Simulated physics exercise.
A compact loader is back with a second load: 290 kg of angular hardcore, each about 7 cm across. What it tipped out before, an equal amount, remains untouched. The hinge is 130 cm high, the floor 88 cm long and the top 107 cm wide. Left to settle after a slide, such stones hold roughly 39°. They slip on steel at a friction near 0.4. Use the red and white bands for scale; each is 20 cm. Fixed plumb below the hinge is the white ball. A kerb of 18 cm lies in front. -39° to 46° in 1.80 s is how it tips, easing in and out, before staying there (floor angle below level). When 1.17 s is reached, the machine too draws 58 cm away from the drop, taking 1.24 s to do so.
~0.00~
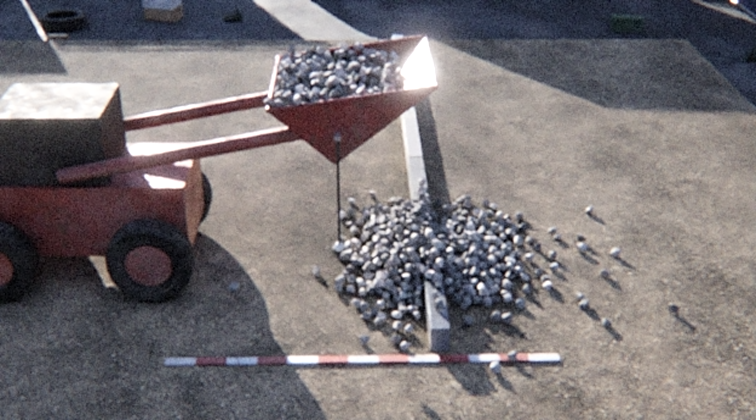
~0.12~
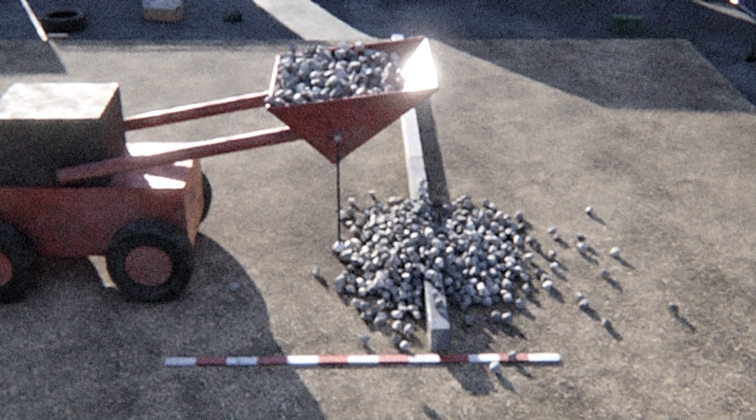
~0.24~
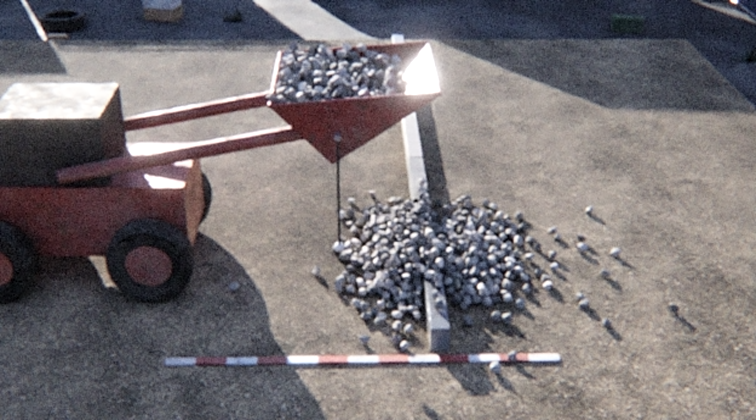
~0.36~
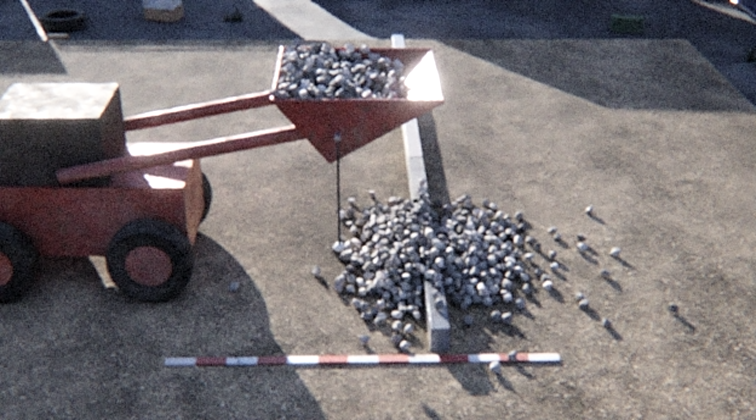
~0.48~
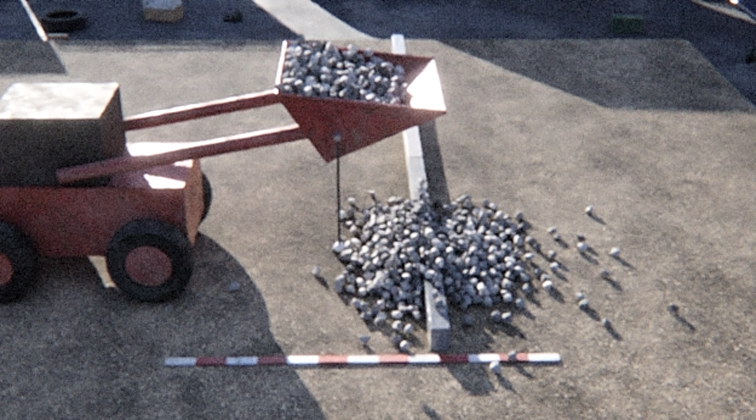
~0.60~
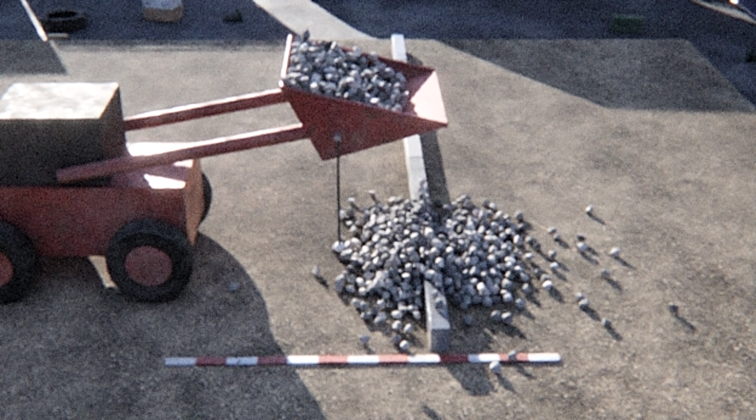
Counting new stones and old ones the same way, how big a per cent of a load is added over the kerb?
20 per cent, roughly.
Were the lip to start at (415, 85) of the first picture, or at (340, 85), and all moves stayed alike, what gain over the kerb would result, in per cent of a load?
The first position would add some 5 per cent, the second some 0.
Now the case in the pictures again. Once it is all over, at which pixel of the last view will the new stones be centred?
I'd point to about (390, 243).
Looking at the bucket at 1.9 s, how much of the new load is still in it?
Some 5 percent, roughly.
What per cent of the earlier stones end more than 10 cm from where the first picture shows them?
Close to 5 in a hundred of them.
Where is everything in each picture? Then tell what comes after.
In the first picture, the bucket is at -39°, its lip at (438, 87); the top of the load is at (344, 55). The earlier load is highest near (425, 225), 27 cm above ground level, 58 % on this side of the kerb, 43 % over the kerb.
In the second picture, the bucket is at -38°, its lip at (439, 89); the top of the load is at (336, 56); the stones move at 0.1 m/s on average.
In the third picture, lip at (441, 94), floor tilted -35°, highest stones at (314, 58); the stones move at 0.1 m/s on average.
In the fourth picture, lip at (444, 102), floor tilted -30°, highest stones at (308, 55); the stones move at 0.2 m/s on average.
In the fifth picture, lip at (446, 113), floor tilted -24°, highest stones at (306, 52); the stones move at 0.2 m/s on average.
In the sixth picture, lip at (448, 125), floor tilted -17°, highest stones at (302, 50); the stones move at 0.2 m/s on average.
After 1.4 s the floor is at 33°; in per cent of one load, 98 in the bucket, 60 on this side of the kerb, 43 over the kerb; the foremost stones are at (600, 259).
After 1.9 s the floor is at 46°; in per cent of one load, 6 in the bucket, 136 on this side of the kerb, 58 over the kerb; the foremost stones are at (600, 259).
After 2.9 s the floor is at 46°; in per cent of one load, 0 in the bucket, 138 on this side of the kerb, 63 over the kerb; the foremost stones are at (600, 259).
After 5.4 s the floor is at 46°; in per cent of one load, 0 in the bucket, 138 on this side of the kerb, 63 over the kerb; the foremost stones are at (600, 259). Net gain over the kerb, 20.
